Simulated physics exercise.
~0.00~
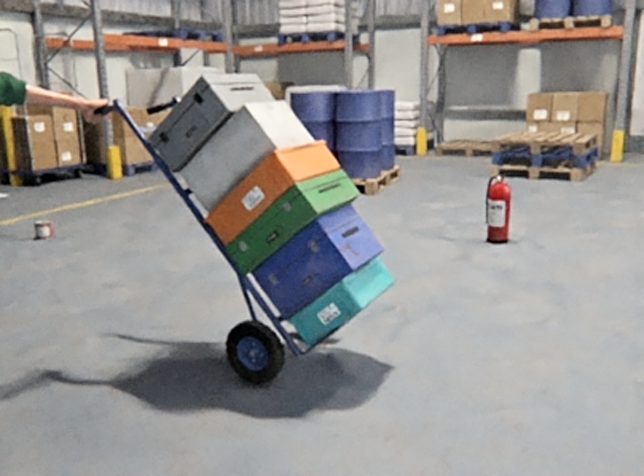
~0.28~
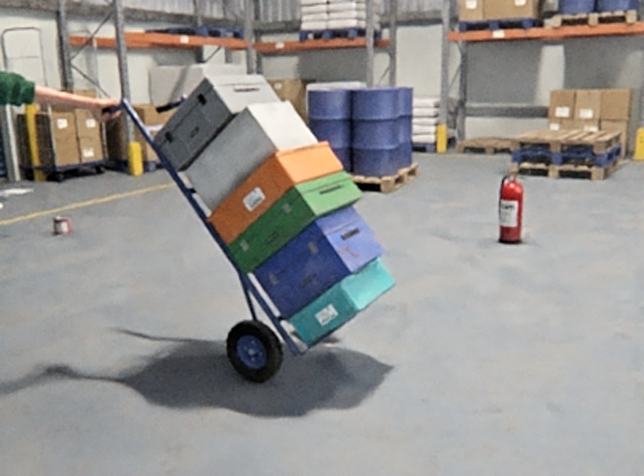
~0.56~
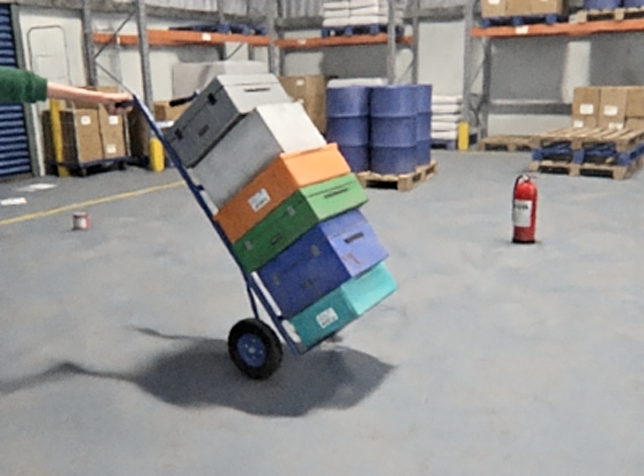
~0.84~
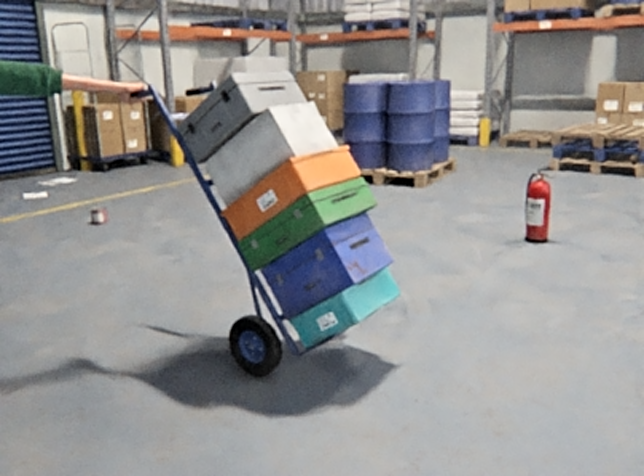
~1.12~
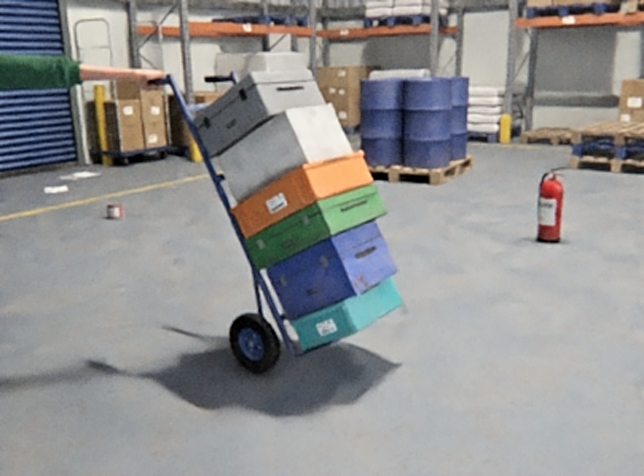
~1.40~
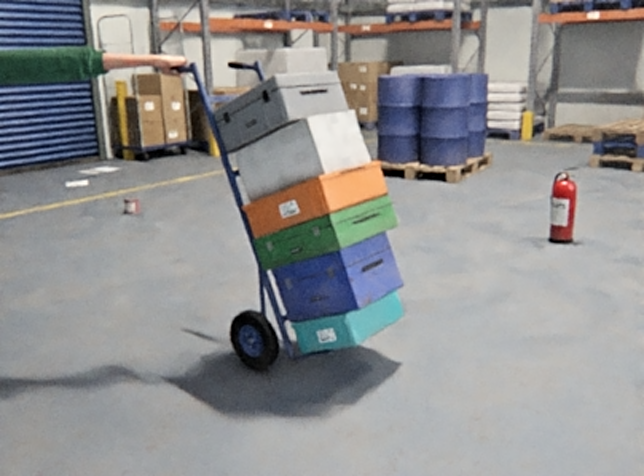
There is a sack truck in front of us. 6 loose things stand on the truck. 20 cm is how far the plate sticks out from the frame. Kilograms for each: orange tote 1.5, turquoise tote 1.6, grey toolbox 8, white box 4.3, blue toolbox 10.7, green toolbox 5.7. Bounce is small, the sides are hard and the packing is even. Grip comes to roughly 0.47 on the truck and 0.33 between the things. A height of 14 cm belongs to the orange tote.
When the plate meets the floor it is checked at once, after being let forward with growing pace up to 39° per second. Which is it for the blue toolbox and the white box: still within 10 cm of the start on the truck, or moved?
As I see it, the blue toolbox will be displaced, the white box will be displaced.
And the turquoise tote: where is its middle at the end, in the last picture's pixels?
Near (396, 344).
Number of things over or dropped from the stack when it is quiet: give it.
Count: 6.
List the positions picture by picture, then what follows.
Leaning back 40°; blue toolbox (319, 261); white box (248, 158), in the first picture.
Leaning back 39°; grey toolbox (220, 122); green toolbox (296, 222), in the second picture.
Leaning back 37°; orange tote (284, 194); turquoise tote (346, 304), in the third picture.
Leaning back 34°; grey toolbox (244, 117); green toolbox (308, 224), in the fourth picture.
Leaning back 29°; orange tote (303, 195); turquoise tote (348, 313), in the fifth picture.
Leaning back 22°; blue toolbox (337, 277); white box (301, 158), in the sixth picture.
By 3.00 s, truck upright; white box rocked 26° off its seat near (436, 205); blue toolbox rocked 26° off its seat near (378, 308); grey toolbox rocked 26° off its seat.
By 3.50 s, truck upright; orange tote, grey toolbox, white box and green toolbox now dropped from the stack; blue toolbox rocked 72° off its seat near (431, 338); turquoise tote rocked 63° off its seat.
When it is over (4.6 s), dropped from the stack, orange tote, grey toolbox, white box, blue toolbox and green toolbox; lying over on the truck, turquoise tote. In the last view, blue toolbox near (446, 349).
